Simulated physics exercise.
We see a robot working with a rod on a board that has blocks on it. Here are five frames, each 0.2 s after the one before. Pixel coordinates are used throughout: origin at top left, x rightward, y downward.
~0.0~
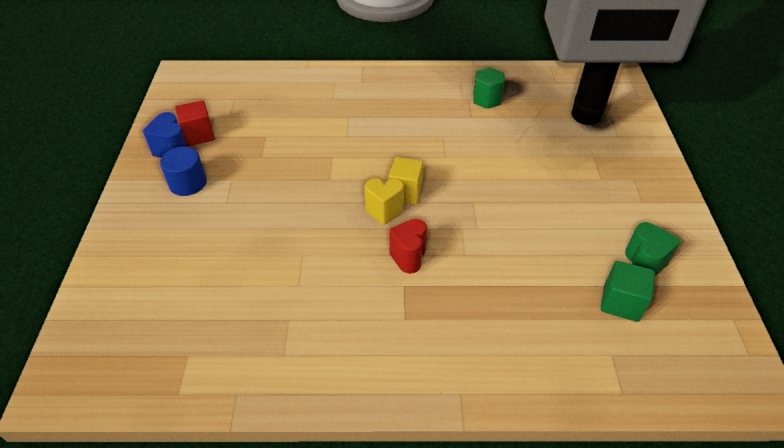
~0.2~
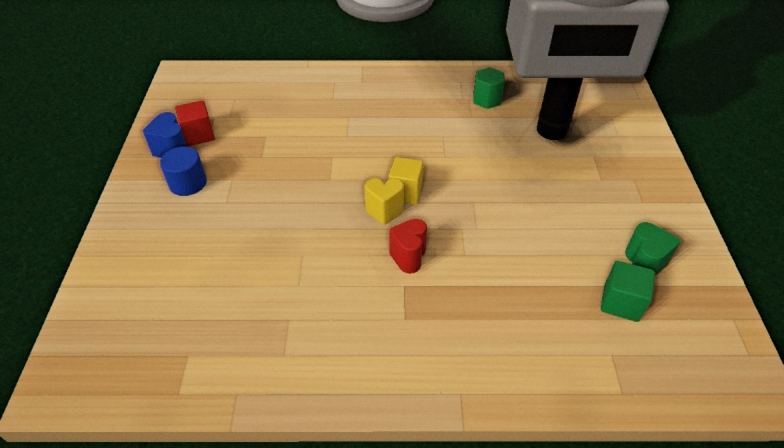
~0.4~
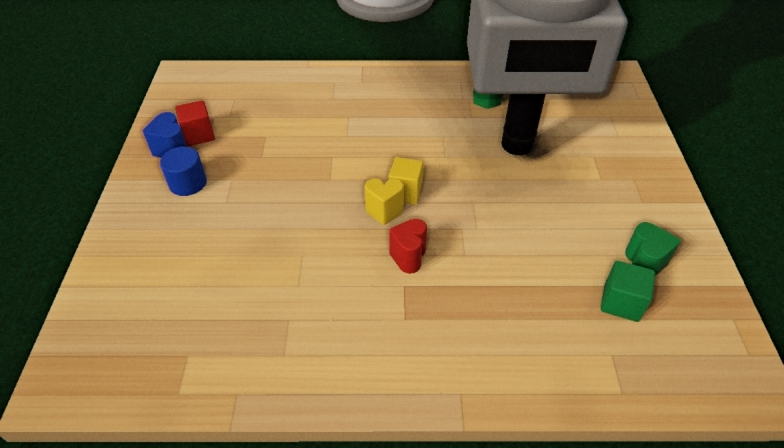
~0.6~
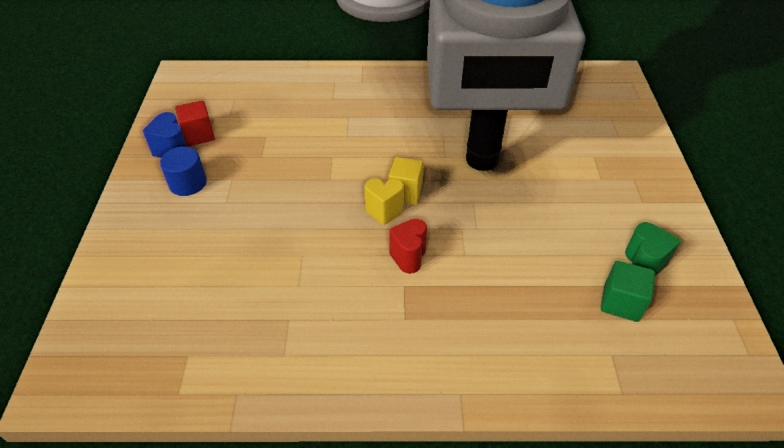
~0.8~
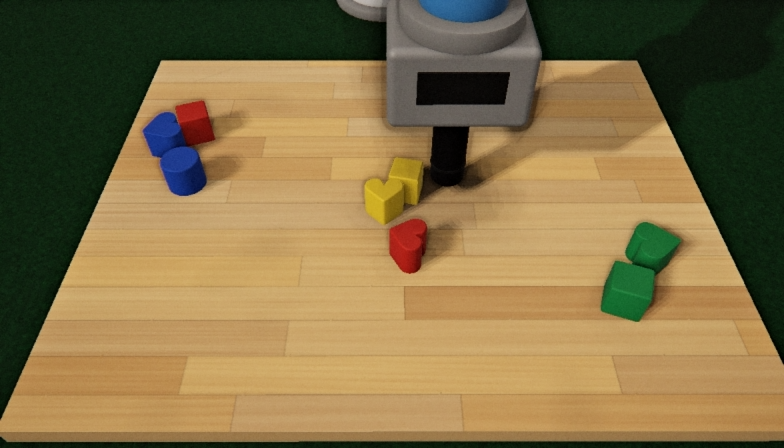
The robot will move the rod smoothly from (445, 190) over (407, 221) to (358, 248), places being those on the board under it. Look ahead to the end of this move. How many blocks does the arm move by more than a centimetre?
I'd put the number at one.
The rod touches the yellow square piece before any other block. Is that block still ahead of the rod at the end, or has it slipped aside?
My answer is that the yellow square piece has slipped off.
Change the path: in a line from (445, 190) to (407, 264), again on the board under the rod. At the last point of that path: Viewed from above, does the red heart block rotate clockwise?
Yes, it checks out.
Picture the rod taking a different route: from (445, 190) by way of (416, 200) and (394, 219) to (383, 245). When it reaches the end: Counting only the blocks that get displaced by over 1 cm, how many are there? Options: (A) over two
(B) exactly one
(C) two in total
It's C.
What follows on the original path. One third of the way, rod at (421, 197); yellow square piece at (400, 168), turned 20° clockwise.
Two thirds of the way, rod at (390, 217); yellow heart block at (357, 193), turned 50° clockwise; yellow square piece at (399, 168), turned 25° clockwise.
At the end, rod at (357, 234); yellow heart block at (346, 195), turned 90° clockwise; yellow square piece at (399, 168), turned 25° clockwise; red heart block in place.
